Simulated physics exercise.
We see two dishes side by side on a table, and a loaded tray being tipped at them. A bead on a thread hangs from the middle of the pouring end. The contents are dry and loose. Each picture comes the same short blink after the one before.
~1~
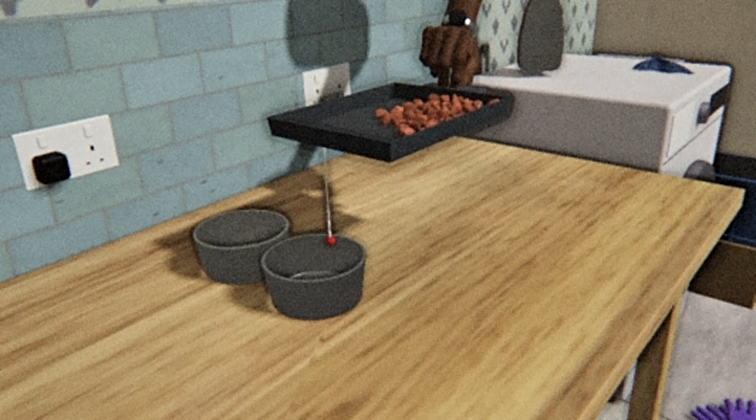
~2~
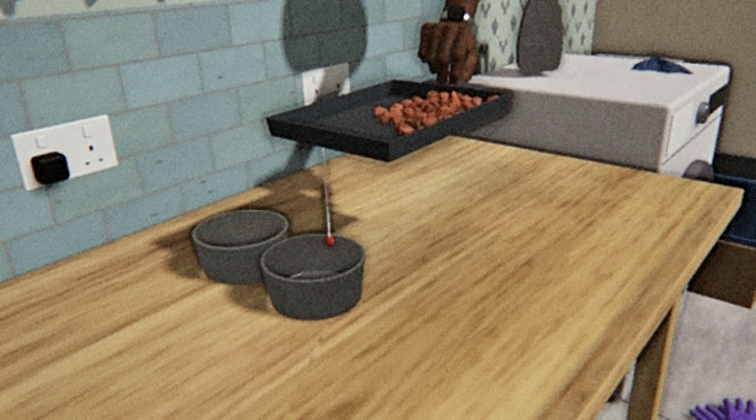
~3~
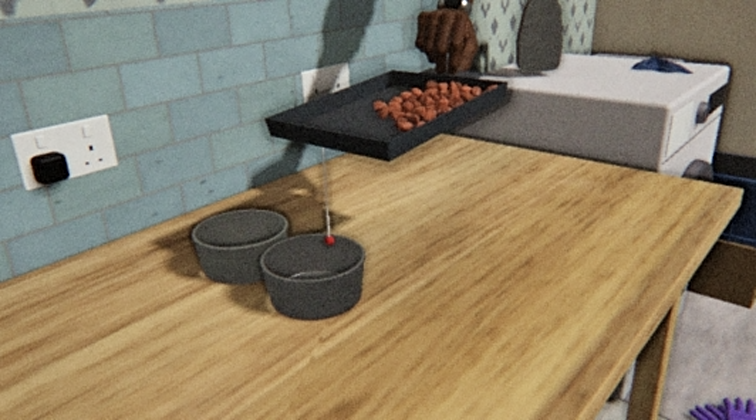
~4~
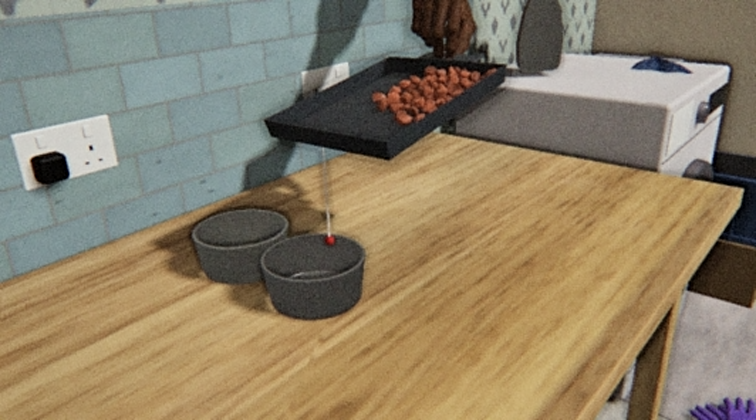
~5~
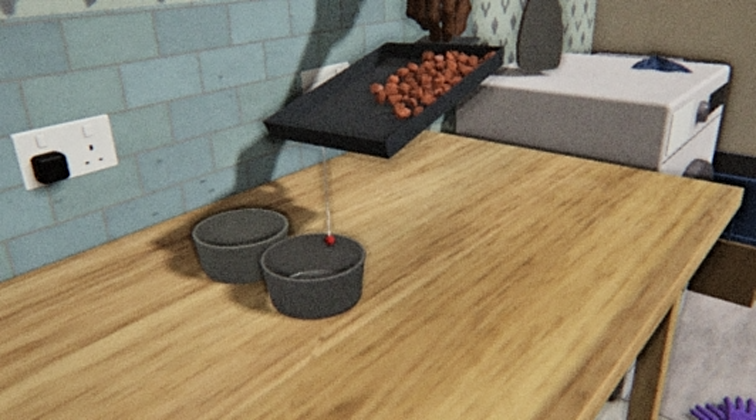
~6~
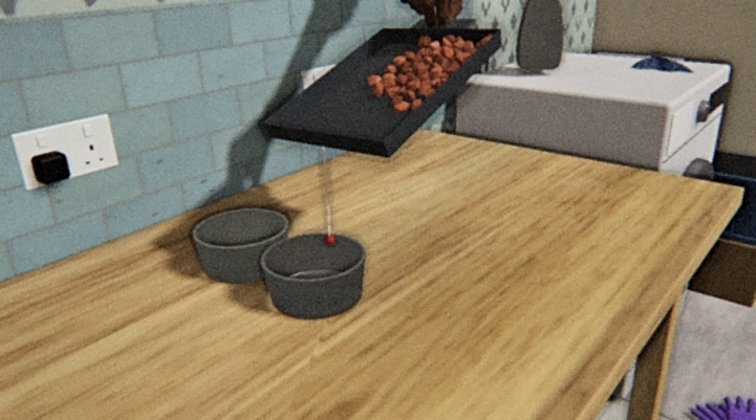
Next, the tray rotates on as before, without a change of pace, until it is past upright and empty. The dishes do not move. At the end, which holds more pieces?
The right-hand dish gets more.
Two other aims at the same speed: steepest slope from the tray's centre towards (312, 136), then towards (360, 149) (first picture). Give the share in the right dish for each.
First some 30, then 10 per cent.
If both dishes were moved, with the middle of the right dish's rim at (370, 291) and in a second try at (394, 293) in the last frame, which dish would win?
In turn: The left dish; the left-hand dish.
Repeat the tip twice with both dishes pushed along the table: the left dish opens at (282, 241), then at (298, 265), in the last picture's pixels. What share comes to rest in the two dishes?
The first gives 50 %, the second 70 %.
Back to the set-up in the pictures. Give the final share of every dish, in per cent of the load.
Left dish near 0 in a hundred; right dish near 40.
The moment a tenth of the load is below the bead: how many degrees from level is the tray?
Near 75 degrees.
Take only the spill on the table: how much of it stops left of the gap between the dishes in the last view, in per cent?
Roughly 70 in a hundred.
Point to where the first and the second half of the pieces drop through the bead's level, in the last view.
First near (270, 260), later near (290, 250).
Soon after the last picture, tray tipped steeply; most on the tray; a small part in the air.
A little later, tray tipped past a quarter turn; about a quarter on the tray; about a quarter in the right dish; about a third outside both; about a quarter in the air.
Later still, tray tipped past a quarter turn; about a third in the right dish; about two thirds outside both.
At rest, tray tipped past a quarter turn; about a third in the right dish; none in the left dish; about two thirds outside both.
